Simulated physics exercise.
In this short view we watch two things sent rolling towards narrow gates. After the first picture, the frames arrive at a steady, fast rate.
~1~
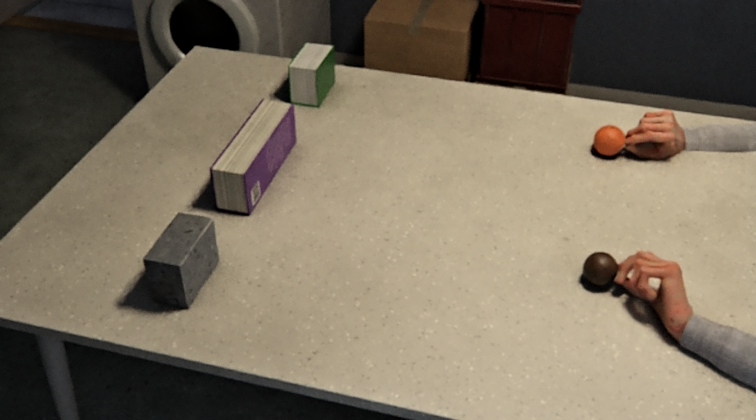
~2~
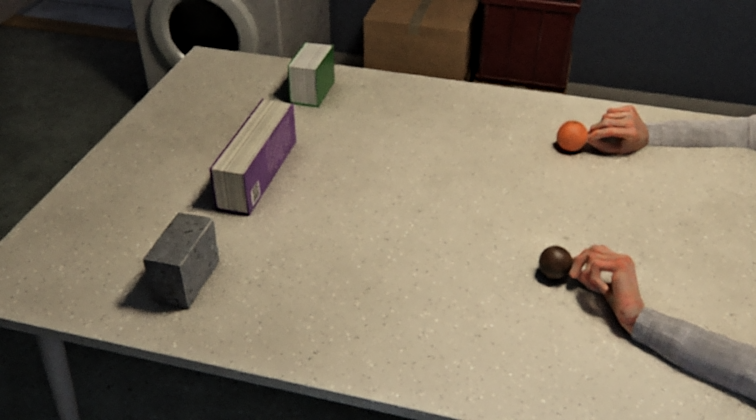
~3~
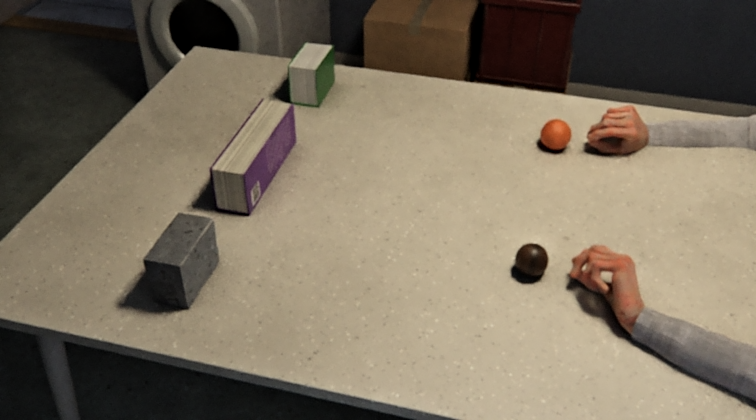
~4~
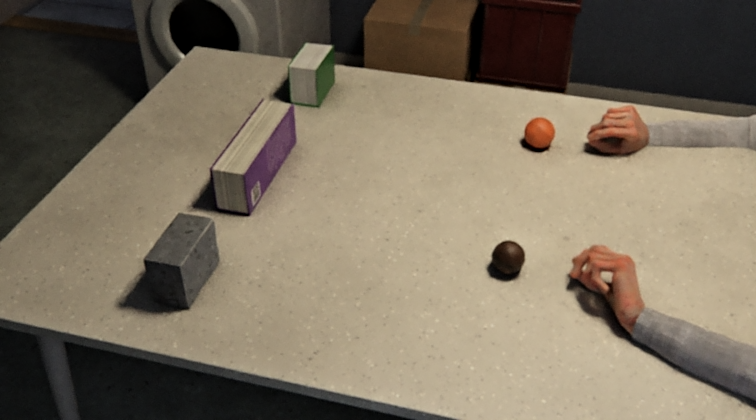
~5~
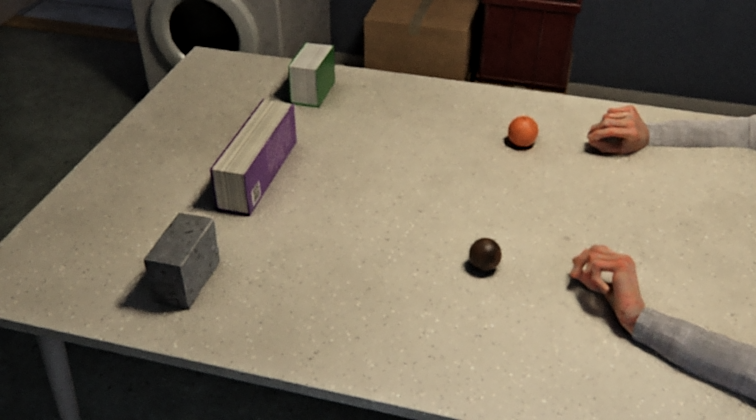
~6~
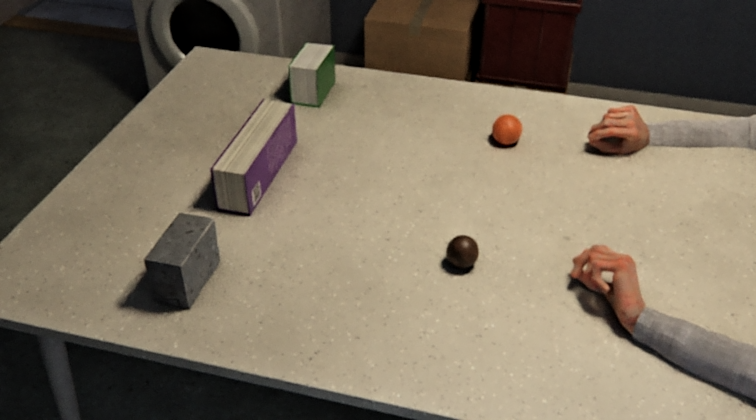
Two hands releasing an orange ball and a dark brown ball, which roll leftward across a speckled table with books and a grey block.
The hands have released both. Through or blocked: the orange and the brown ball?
As I see it, the orange gets by; the brown ball gets by.
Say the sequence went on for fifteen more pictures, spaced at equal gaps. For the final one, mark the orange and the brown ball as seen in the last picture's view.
(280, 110) and (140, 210).
Then, 0.40 s later than the last frame, orange heading on near (352, 115); brown ball heading on near (244, 226).
Then, 0.92 s later than the last frame, orange heading on near (167, 97); brown ball heading on.
Then, 1.32 s later than the last frame, orange heading on near (78, 225); brown ball heading on.
When it is over, the orange gets between the blocks; the brown ball gets between the blocks.
